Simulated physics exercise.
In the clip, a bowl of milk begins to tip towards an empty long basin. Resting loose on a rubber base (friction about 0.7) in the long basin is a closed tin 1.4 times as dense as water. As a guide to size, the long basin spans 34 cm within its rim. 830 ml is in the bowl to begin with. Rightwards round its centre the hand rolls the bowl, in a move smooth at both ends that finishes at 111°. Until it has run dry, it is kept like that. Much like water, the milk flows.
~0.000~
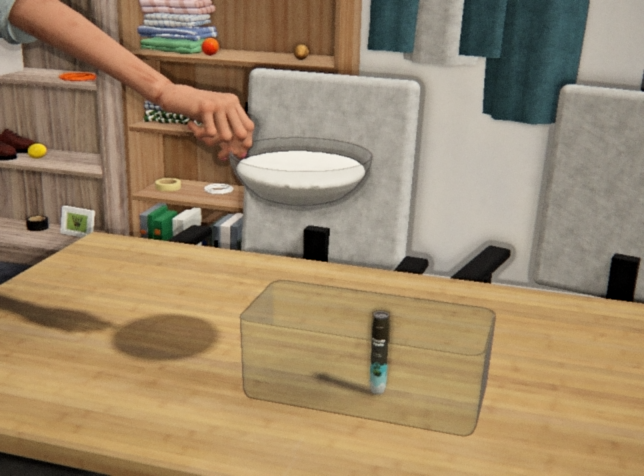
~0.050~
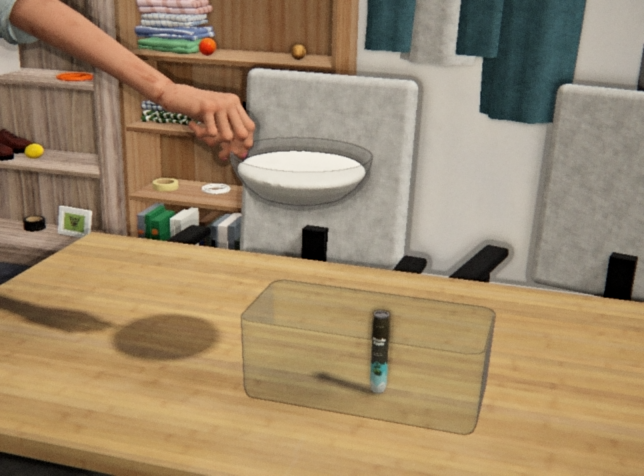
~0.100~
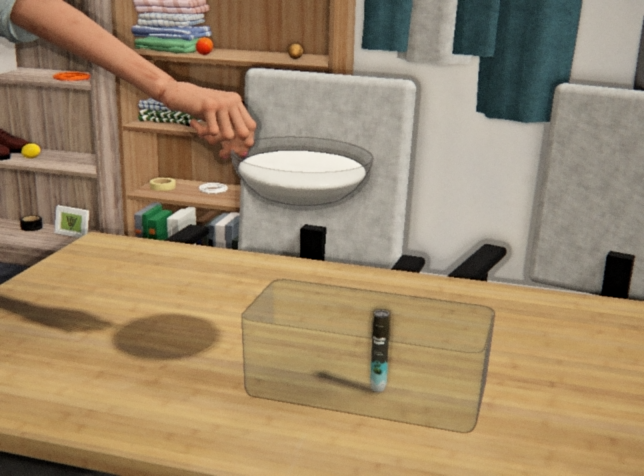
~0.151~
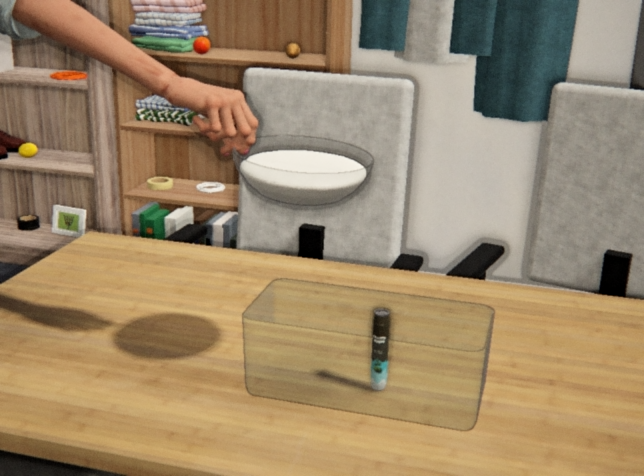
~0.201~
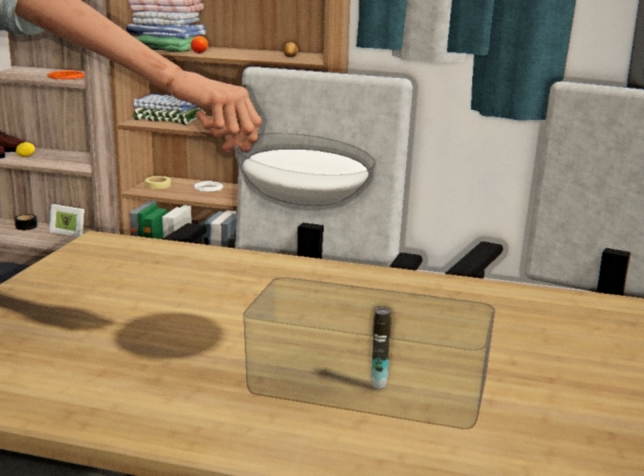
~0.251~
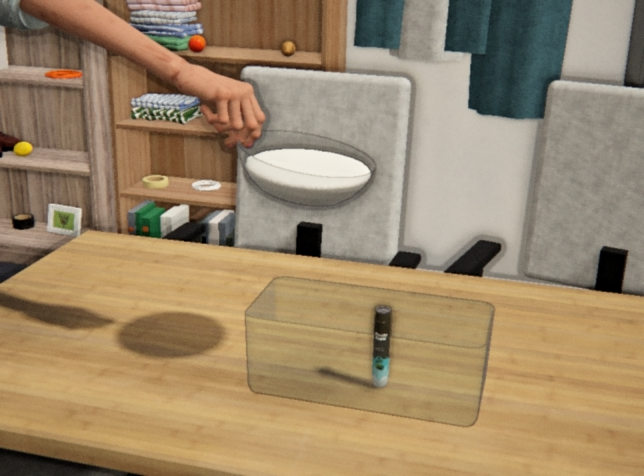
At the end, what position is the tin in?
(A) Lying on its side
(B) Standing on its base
B, standing on its base.
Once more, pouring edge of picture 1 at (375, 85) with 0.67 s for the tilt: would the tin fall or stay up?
After that, the tin overturns.
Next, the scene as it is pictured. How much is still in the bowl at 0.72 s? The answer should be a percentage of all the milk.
30 %.
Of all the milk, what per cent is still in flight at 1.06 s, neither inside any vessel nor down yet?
Some 3 % is up in the air.
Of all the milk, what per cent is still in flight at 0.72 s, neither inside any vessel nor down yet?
Around 46 in a hundred.
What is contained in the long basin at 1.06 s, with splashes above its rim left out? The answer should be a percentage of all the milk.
Reading: Approx. 96 %.
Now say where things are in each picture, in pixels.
In the first picture, tilt 0°; pouring edge (370, 161); surface from (242, 160) to (365, 172); the long basin's rim runs from (257, 299) to (490, 333); the tin's top is at (381, 318).
In the second picture, tilt 0°; pouring edge (370, 162); surface from (243, 160) to (365, 173).
In the third picture, tilt 2°; pouring edge (371, 163); surface from (244, 159) to (366, 174).
In the fourth picture, tilt 4°; pouring edge (372, 165); surface from (245, 158) to (367, 174).
In the fifth picture, tilt 6°; pouring edge (373, 168); surface from (248, 158) to (368, 174).
In the sixth picture, tilt 10°; pouring edge (374, 172); surface from (250, 157) to (371, 174).
Then, 0.72 s in, the tilt is 64° and 30 per cent is still to pour; the tin stands where it began.
Then, 1.06 s in, the tilt is 101° and 0 per cent is still to pour; the tin stands where it began.
Then, 1.42 s in, the tilt is 111° and 0 per cent is still to pour; the tin stands where it began.
Then, 1.81 s in, the tilt is 111° and 0 per cent is still to pour; the tin stands where it began.
Finally, the tin stands where it began.
